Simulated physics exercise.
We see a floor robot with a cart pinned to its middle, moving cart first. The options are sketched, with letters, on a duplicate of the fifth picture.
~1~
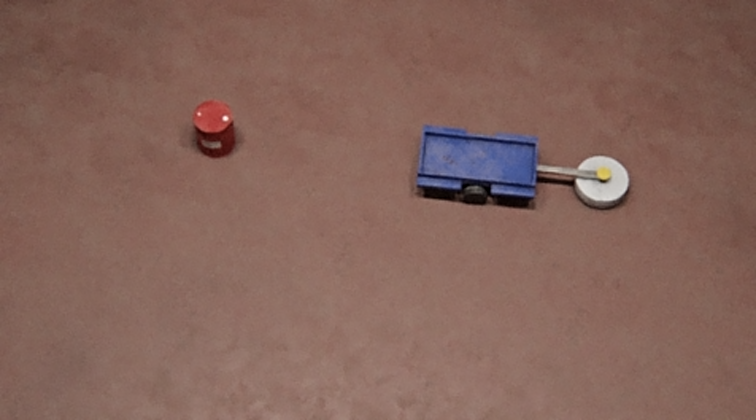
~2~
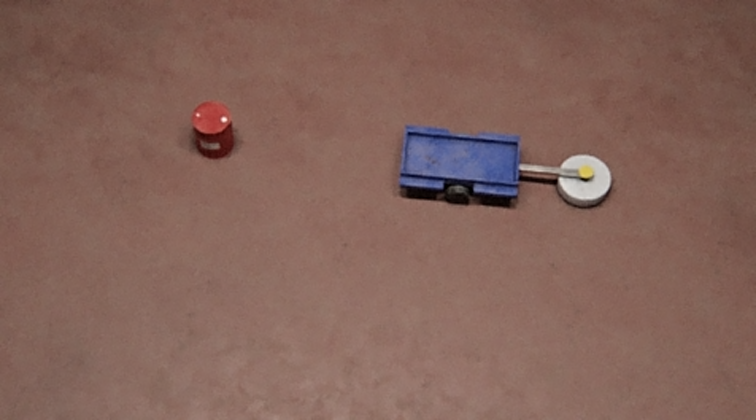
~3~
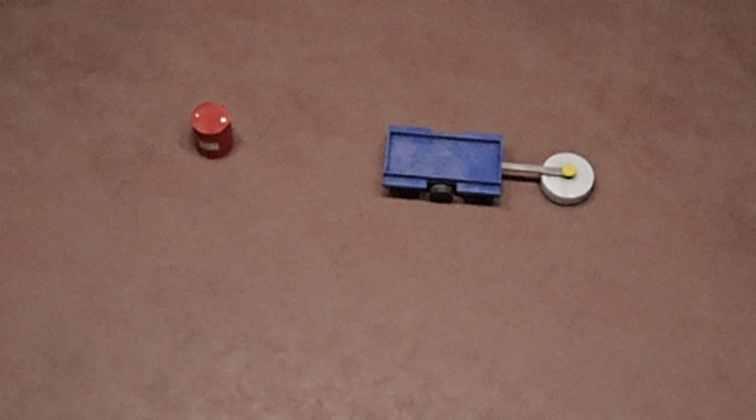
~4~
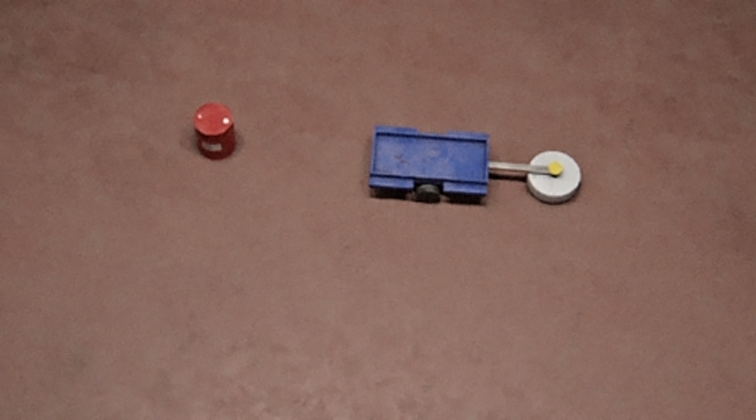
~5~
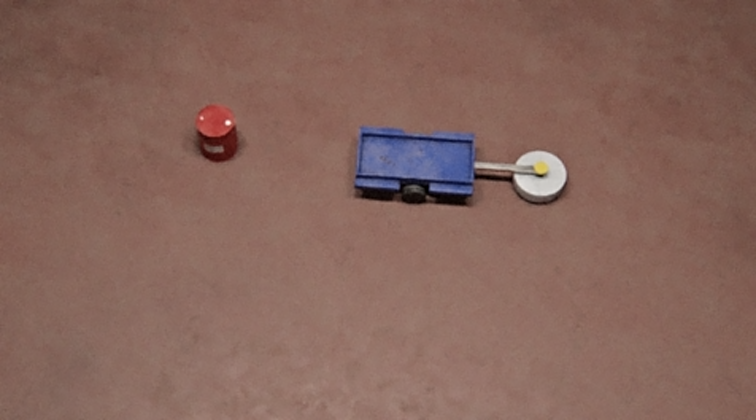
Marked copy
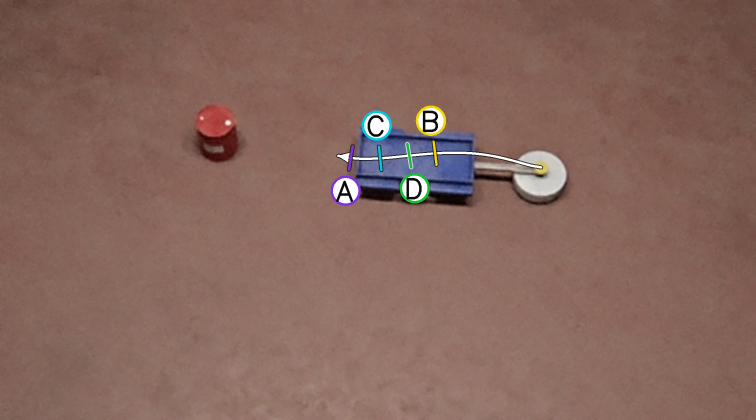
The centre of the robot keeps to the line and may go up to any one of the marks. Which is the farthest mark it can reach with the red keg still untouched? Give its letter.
As far as tick B.
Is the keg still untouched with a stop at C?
For that mark, no.
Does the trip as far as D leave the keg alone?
No.
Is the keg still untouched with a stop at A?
No.
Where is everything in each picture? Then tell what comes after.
In the first frame, red keg (217, 143); robot (602, 180); blue cart (478, 160).
In the second frame, robot (584, 179); blue cart (461, 160); red keg (215, 144).
In the third frame, robot (567, 177); blue cart (444, 159); red keg (215, 144).
In the fourth frame, robot (554, 175); blue cart (430, 159); red keg (217, 145).
In the fifth frame, robot (540, 175); blue cart (416, 159); red keg (219, 147).
On the copy, A at (351, 158); B at (435, 153); C at (380, 158); D at (409, 156); the route from (541, 167) via (435, 153) to (338, 156).
On B. First, robot (502, 166), cart (378, 158).
Then, robot (467, 161), cart (343, 159).
Finally, robot (434, 161), cart (310, 160); nothing has been touched.
By contrast, A is too far, the keg has been hit; C is too far, the keg has been hit; D is too far, the keg has been hit.
